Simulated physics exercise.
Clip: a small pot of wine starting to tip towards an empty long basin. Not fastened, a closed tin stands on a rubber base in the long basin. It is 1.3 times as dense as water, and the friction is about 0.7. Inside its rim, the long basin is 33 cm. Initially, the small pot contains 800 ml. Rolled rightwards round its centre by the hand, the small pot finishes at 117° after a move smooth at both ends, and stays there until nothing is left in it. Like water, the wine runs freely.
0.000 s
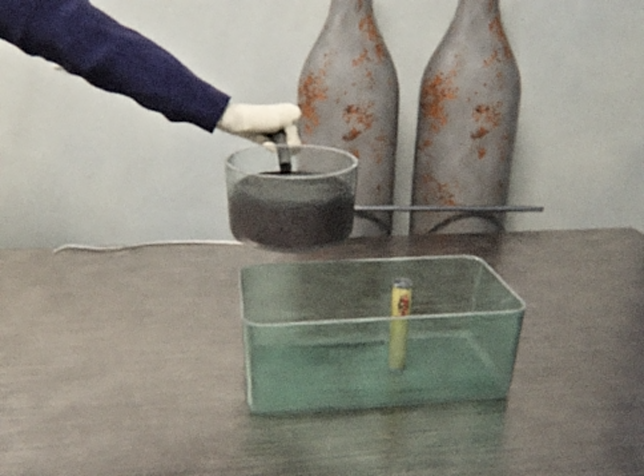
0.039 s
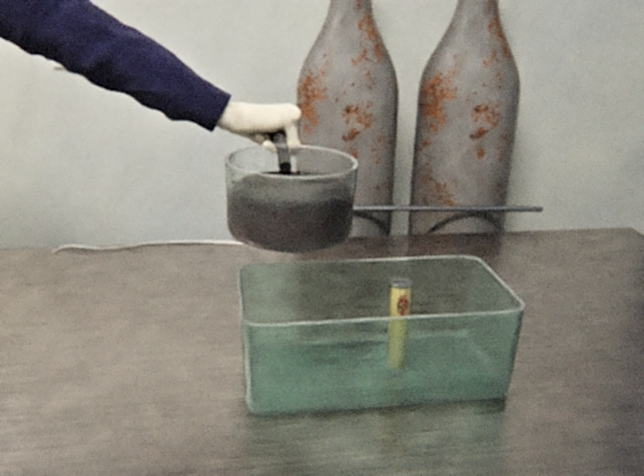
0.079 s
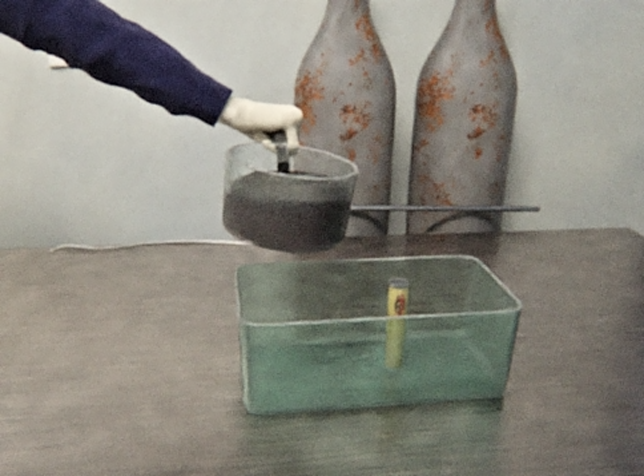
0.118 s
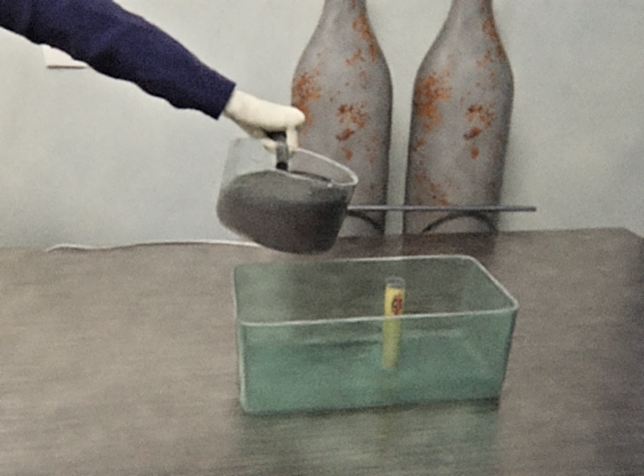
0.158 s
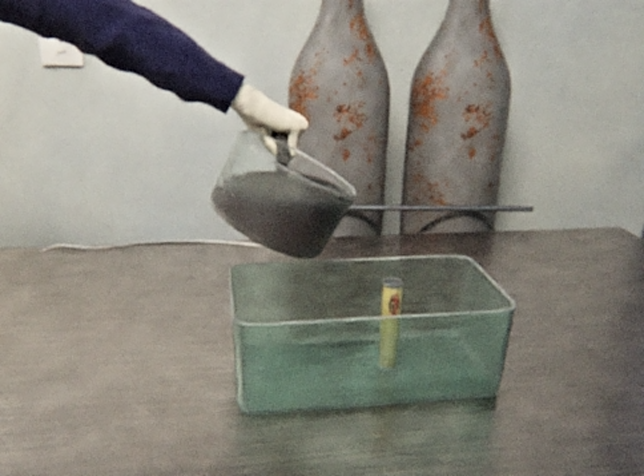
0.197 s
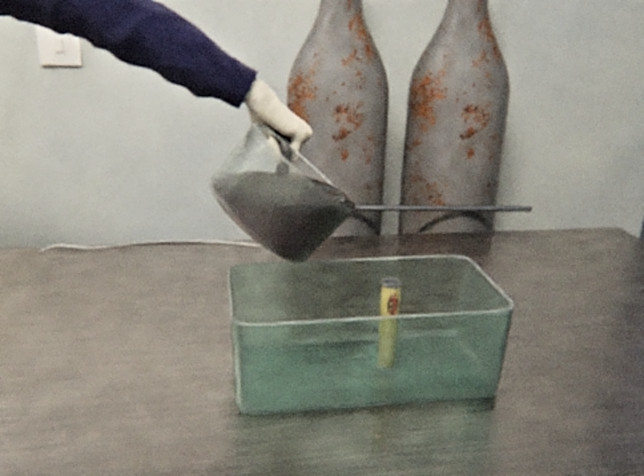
Pale-gloved hand tilting a small clear pot of dark liquid rightwards above a long basin with a yellow container inside.
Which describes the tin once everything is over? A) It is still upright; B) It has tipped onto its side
(B) It has tipped onto its side.
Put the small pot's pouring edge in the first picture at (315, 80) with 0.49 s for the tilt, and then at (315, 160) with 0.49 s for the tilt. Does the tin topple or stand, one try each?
The tin overturns the first time and stays vertical the second time.
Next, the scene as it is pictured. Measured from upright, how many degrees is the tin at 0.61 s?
About 10 degrees.
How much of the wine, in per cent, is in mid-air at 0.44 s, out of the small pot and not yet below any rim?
About 34 per cent.
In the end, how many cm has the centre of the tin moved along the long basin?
In the end the tin's centre has shifted about 6.0 centimetres.
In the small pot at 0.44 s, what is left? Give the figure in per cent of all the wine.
At that time about 20 in a hundred parts are still held.
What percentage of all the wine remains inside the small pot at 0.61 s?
Around 2 percent of it.
After 0.44 s the tilt is 113° and 21 per cent is still to pour; the tin stands where it began.
After 0.61 s the tilt is 117° and 2 per cent is still to pour; the tin leans 9°.
After 0.79 s the tilt is 117° and 0 per cent is still to pour; the tin leans 8°.
After 0.99 s the tilt is 117° and 0 per cent is still to pour; the tin leans 10°.
In the end the tin lies on its side.
